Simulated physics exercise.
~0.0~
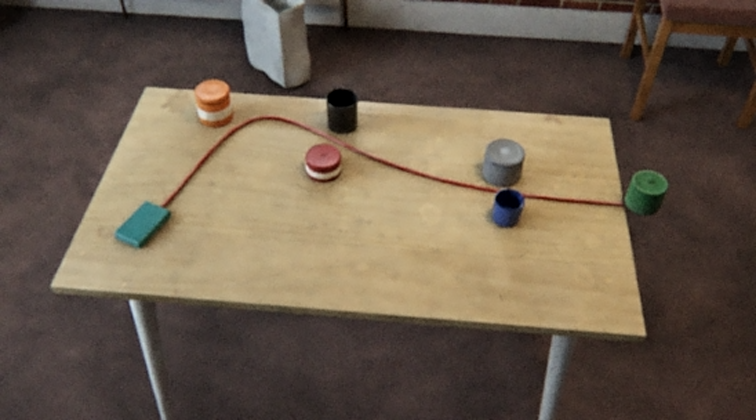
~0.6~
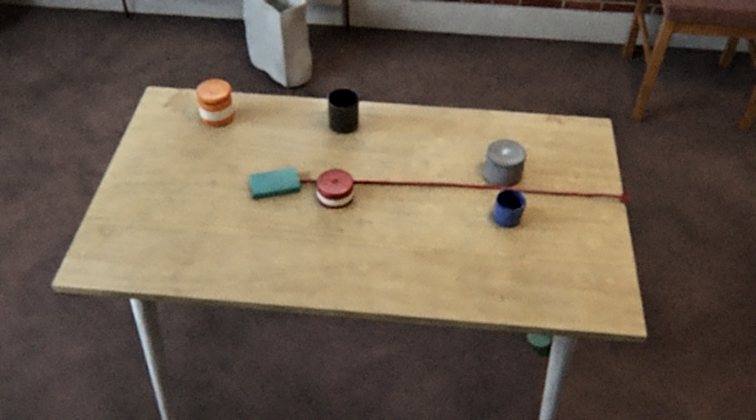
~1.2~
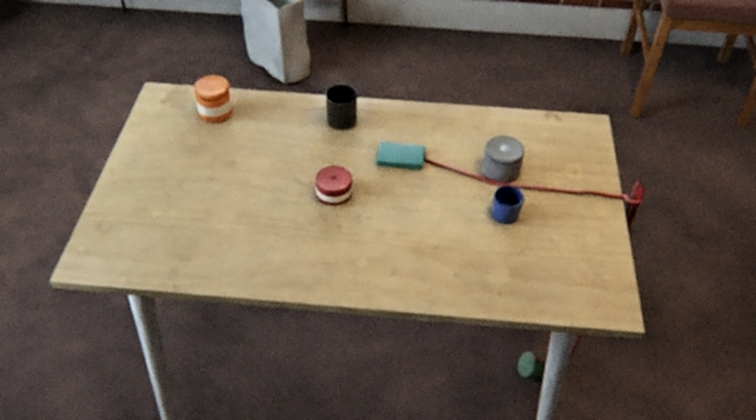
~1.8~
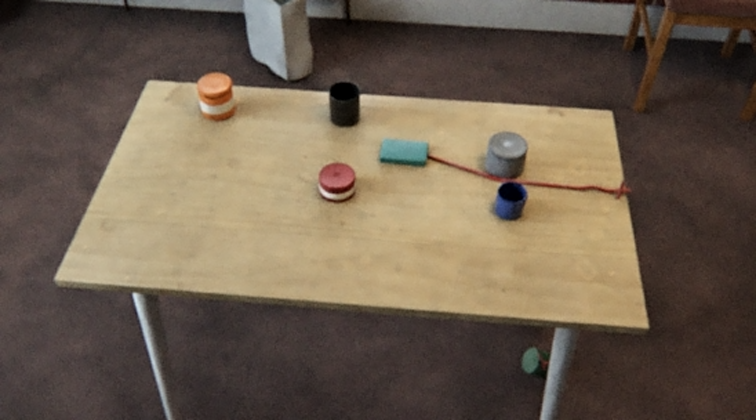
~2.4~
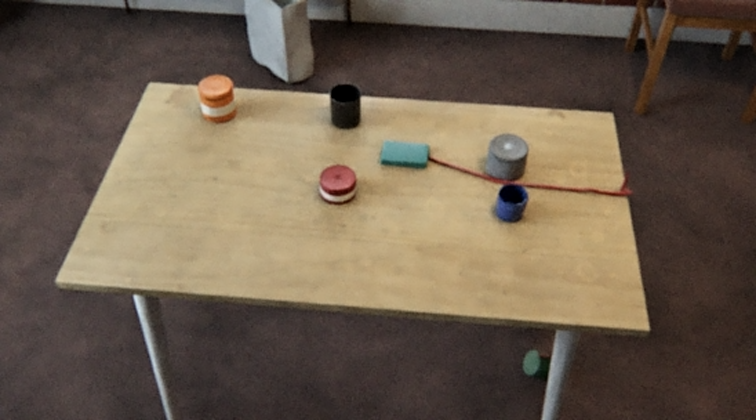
A green cylinder falls, its red cord dragging a teal block that stops on the table.
